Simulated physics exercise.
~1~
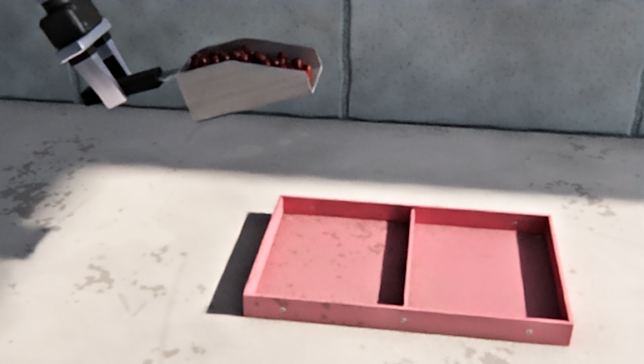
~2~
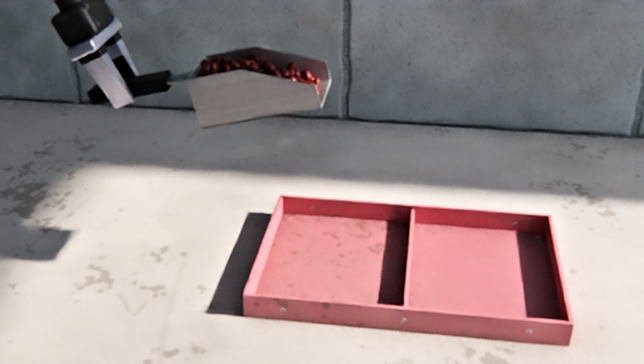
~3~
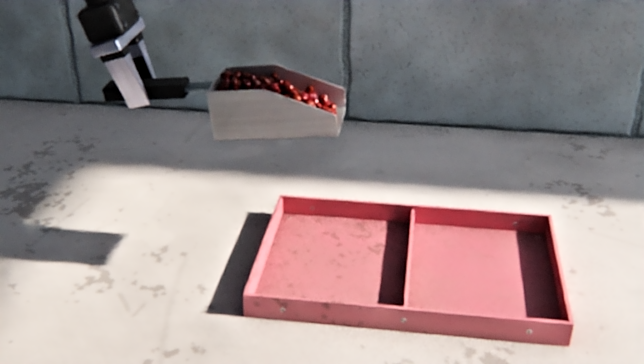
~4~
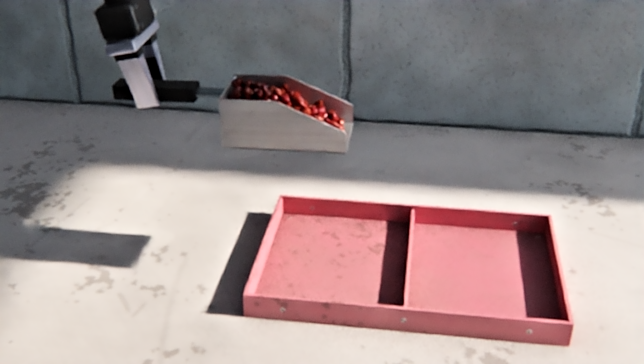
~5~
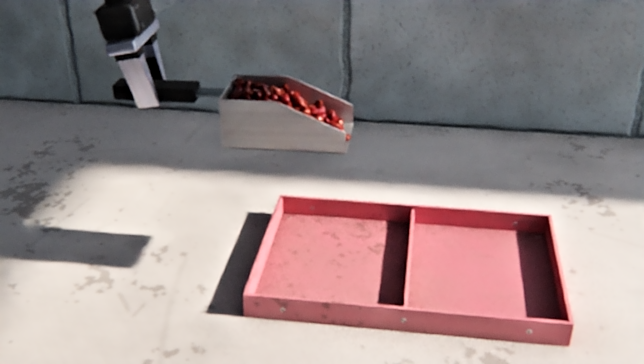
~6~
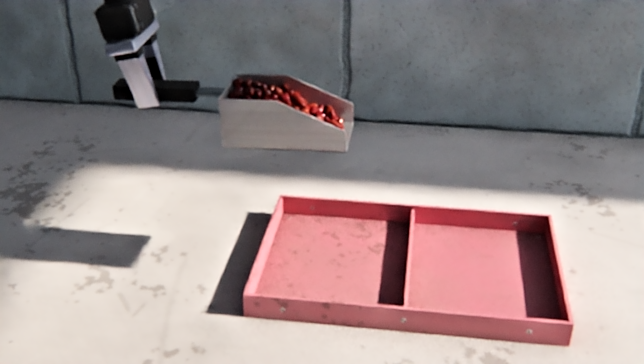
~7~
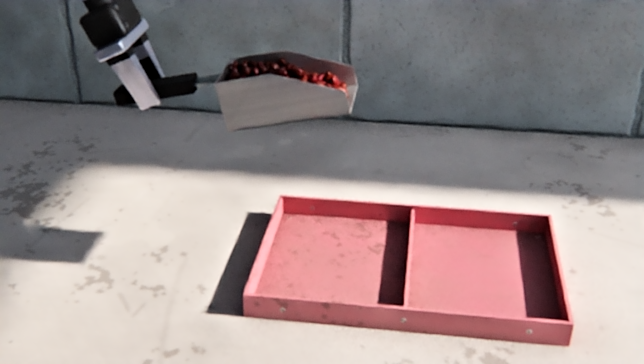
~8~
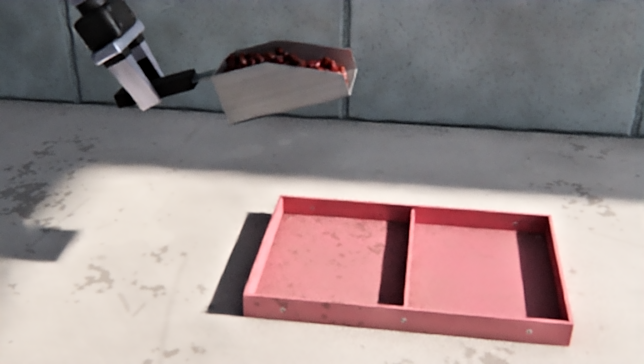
A robot arm carried a scoop full of red beans to the right and down, leveling it as it neared a divided pink tray, then paused, lifted it and tipped it back, leaving the beans in the scoop and the tray empty.
